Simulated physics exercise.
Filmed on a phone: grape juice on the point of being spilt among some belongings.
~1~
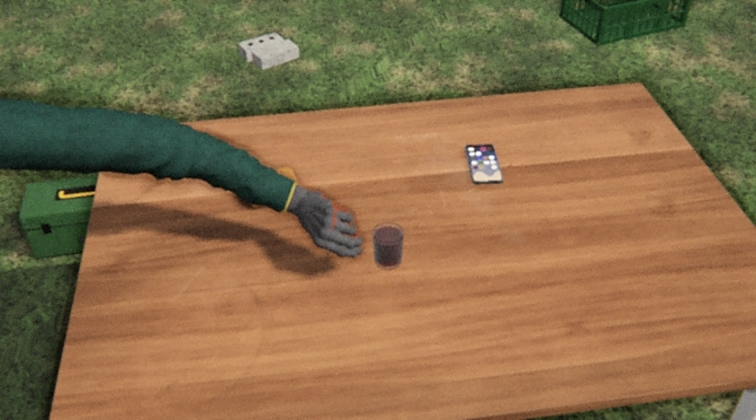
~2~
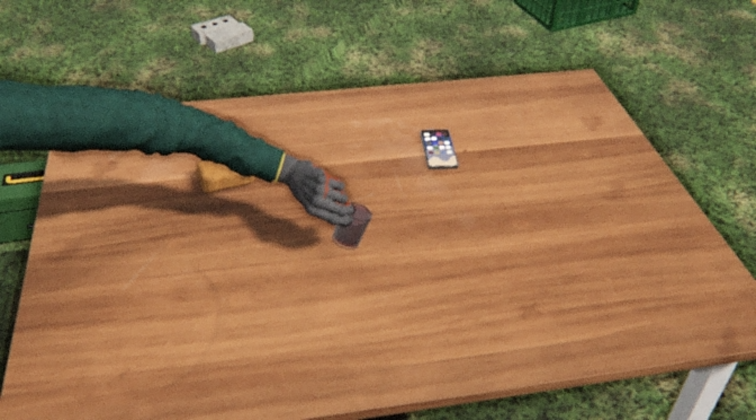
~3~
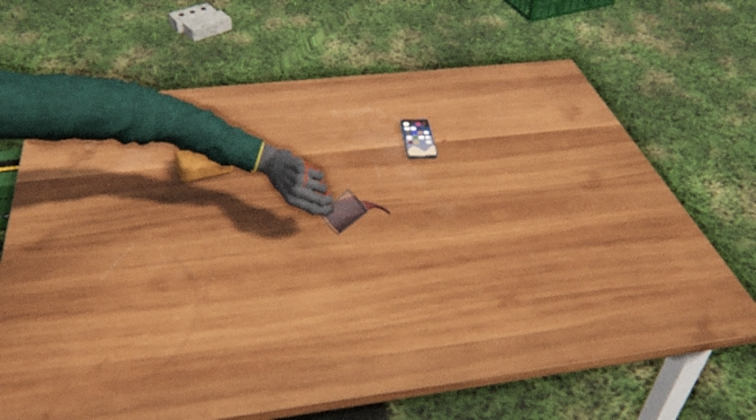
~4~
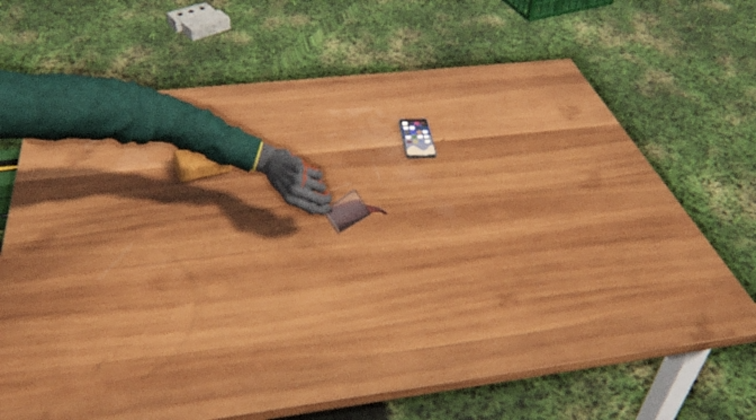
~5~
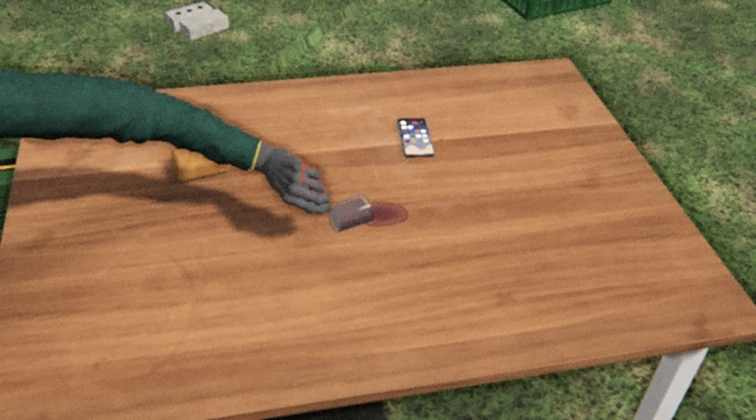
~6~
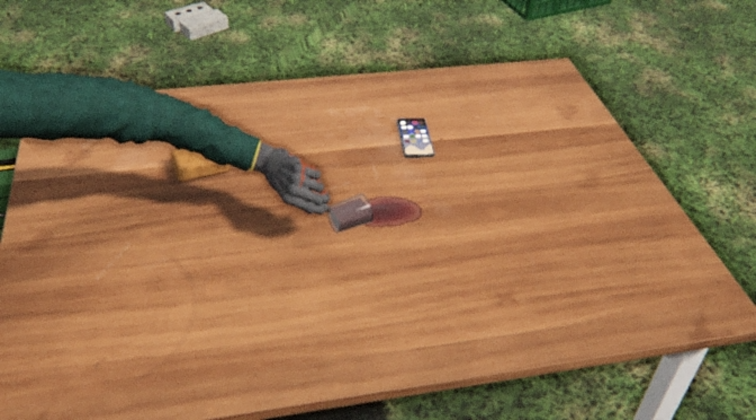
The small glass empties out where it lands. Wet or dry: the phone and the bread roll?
Check the phone: It is left wet. Check the bread roll: It is left dry.
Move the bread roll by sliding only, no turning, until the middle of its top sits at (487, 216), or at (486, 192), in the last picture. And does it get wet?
In case one it is hit by the spill, and in case two it is hit by the spill.
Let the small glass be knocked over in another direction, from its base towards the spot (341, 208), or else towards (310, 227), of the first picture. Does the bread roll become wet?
Toward the first spot it gets touched, and toward the second it gets touched.
Soon after, the puddle covers about as much as a plate; the phone is dry; the bread roll is dry.
Later, the puddle covers about as much as a tray; the phone is wet; the bread roll is dry.
In the end, the puddle covers about as much as a tray; the phone is wet; the bread roll is dry.
